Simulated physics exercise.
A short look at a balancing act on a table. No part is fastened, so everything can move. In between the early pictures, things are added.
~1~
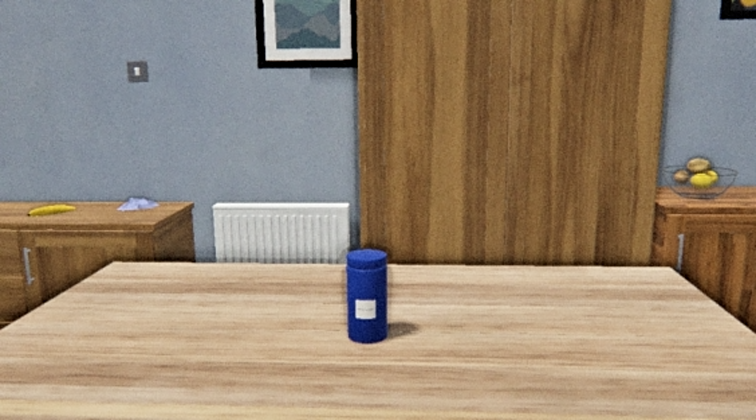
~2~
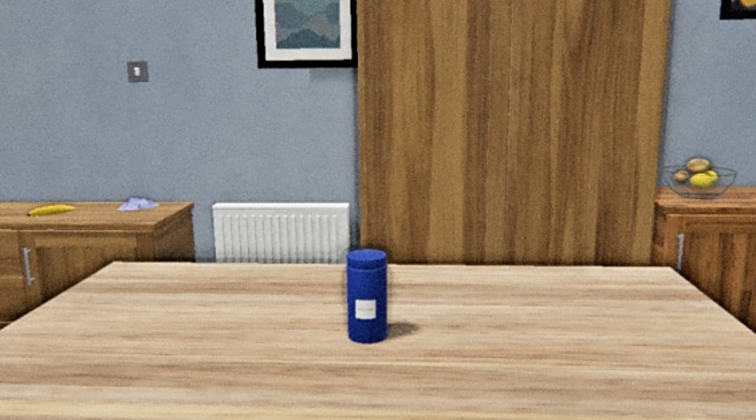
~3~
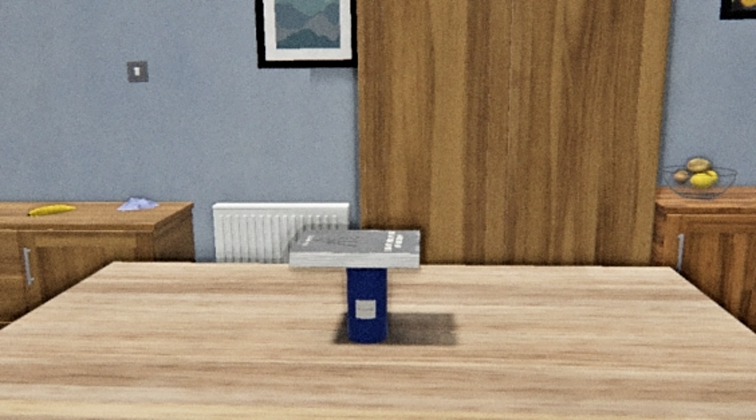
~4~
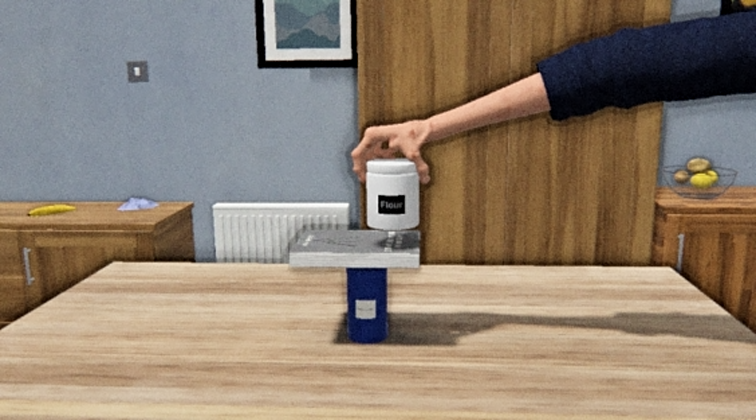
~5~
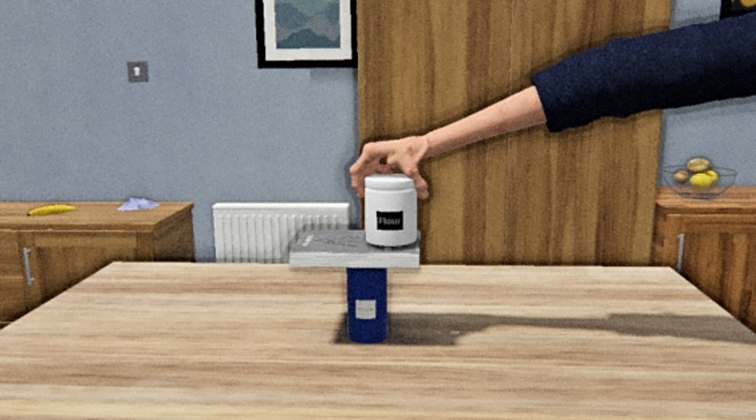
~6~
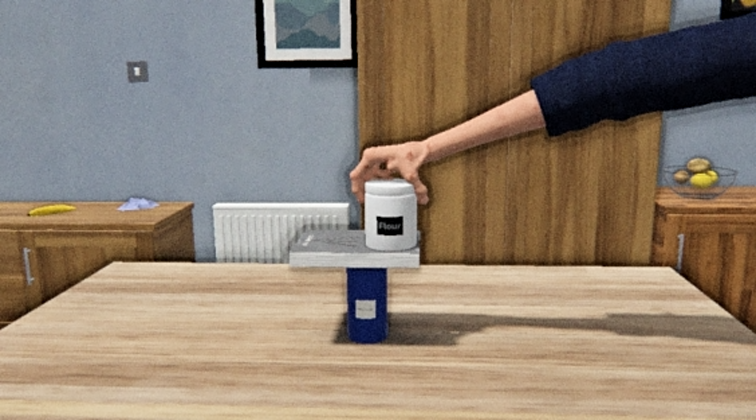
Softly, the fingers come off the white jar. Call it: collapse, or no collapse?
No collapse.
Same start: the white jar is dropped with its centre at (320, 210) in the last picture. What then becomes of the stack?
Outcome: Collapse.
Then, 0.40 s later than the last frame, all is still.
Then, 1.20 s later than the last frame, white jar resting near (391, 214).
When it is over, all 3 as before. End places, in pixels of the last picture, white jar near (391, 214). The stack holds.
